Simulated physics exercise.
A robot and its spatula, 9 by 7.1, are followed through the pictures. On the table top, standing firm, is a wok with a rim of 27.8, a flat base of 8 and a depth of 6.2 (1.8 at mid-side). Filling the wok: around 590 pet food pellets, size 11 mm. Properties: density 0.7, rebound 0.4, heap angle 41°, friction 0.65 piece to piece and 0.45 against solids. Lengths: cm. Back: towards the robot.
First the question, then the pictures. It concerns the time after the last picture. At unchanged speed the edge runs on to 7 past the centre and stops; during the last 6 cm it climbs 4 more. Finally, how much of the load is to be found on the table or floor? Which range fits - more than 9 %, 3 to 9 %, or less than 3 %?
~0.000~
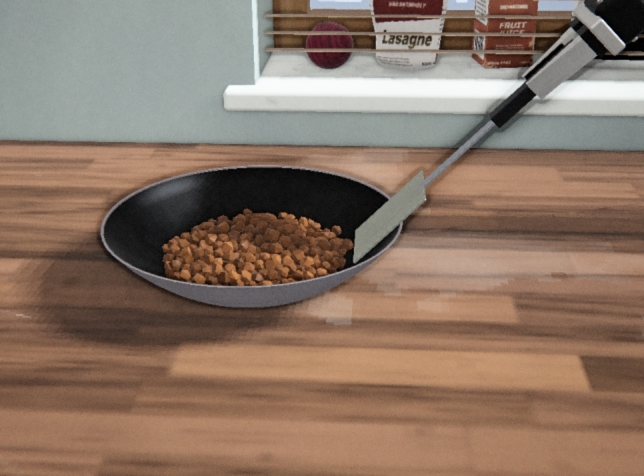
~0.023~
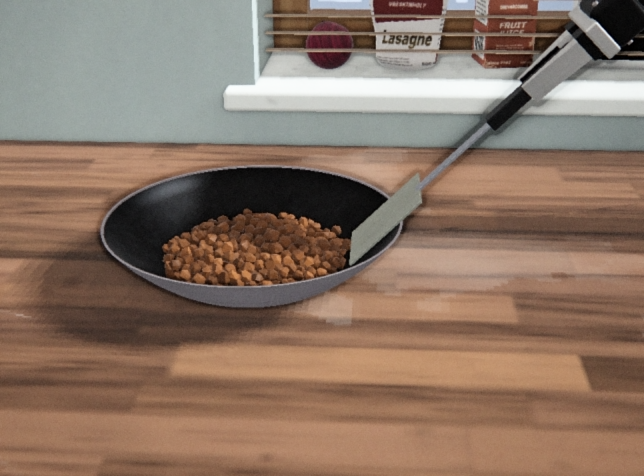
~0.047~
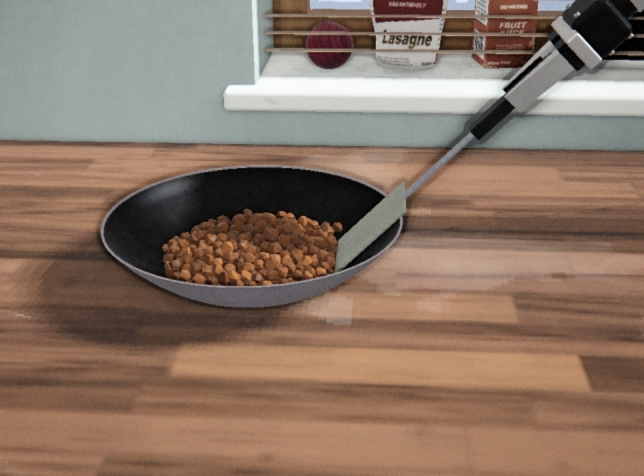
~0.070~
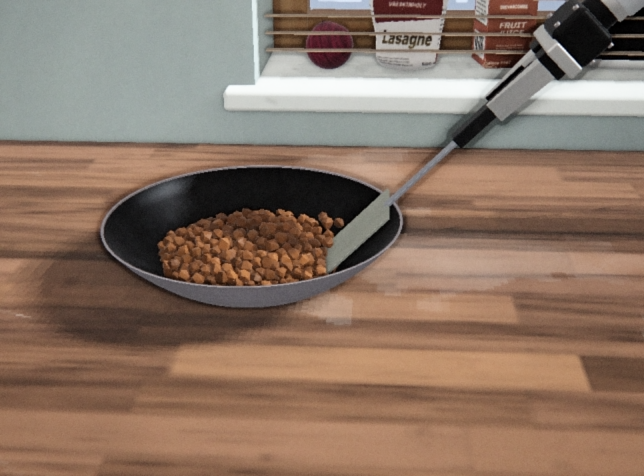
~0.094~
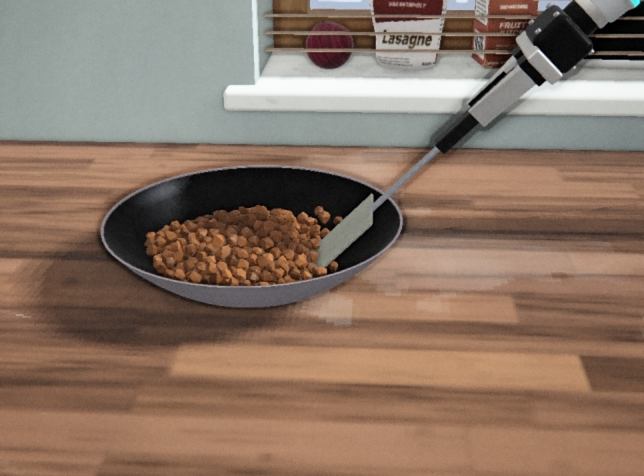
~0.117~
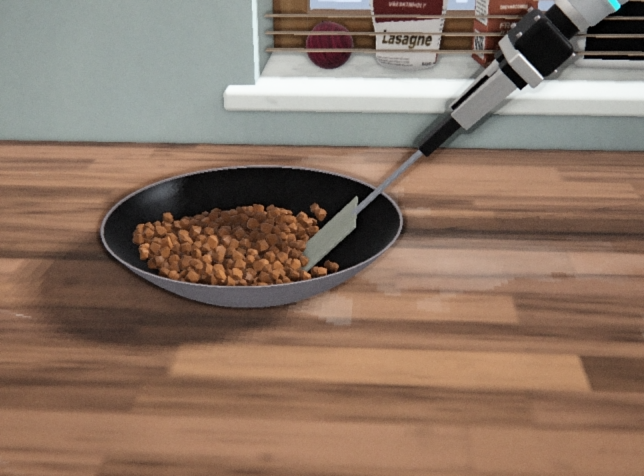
The range that fits is more than 9 %.
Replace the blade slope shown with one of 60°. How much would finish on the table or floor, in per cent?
Around 15 in a hundred.
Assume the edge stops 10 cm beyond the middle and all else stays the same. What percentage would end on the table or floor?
In that case around 35 per cent.
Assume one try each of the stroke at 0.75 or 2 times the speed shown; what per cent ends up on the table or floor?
Roughly 5 per cent on the first try and 35 per cent on the second.
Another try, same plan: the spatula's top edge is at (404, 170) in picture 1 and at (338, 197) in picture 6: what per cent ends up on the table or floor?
15 %.
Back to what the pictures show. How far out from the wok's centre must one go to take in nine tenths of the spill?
Distance from centre: Approx. 25 cm.
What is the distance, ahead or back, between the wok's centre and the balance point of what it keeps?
Offset: About 5.0 cm, ahead.
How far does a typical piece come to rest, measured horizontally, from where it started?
I'd guess close to 6 centimetres.
After 0.17 s, sloping 46°, highest piece 7 above the table; 589 in the wok.
After 0.23 s, sloping 46°, highest piece 9 above the table; 585 in the wok, 4 on the blade or in flight.
After 0.46 s, sloping 46°, highest piece 8 above the table; 507 in the wok, 62 on the table or floor, 20 on the blade or in flight.
After 1.51 s, sloping 46°, highest piece 7 above the table; 502 in the wok, 87 on the table or floor.
In the end, 502 in the wok, 87 on the table or floor. That is 15 % on the table or floor.
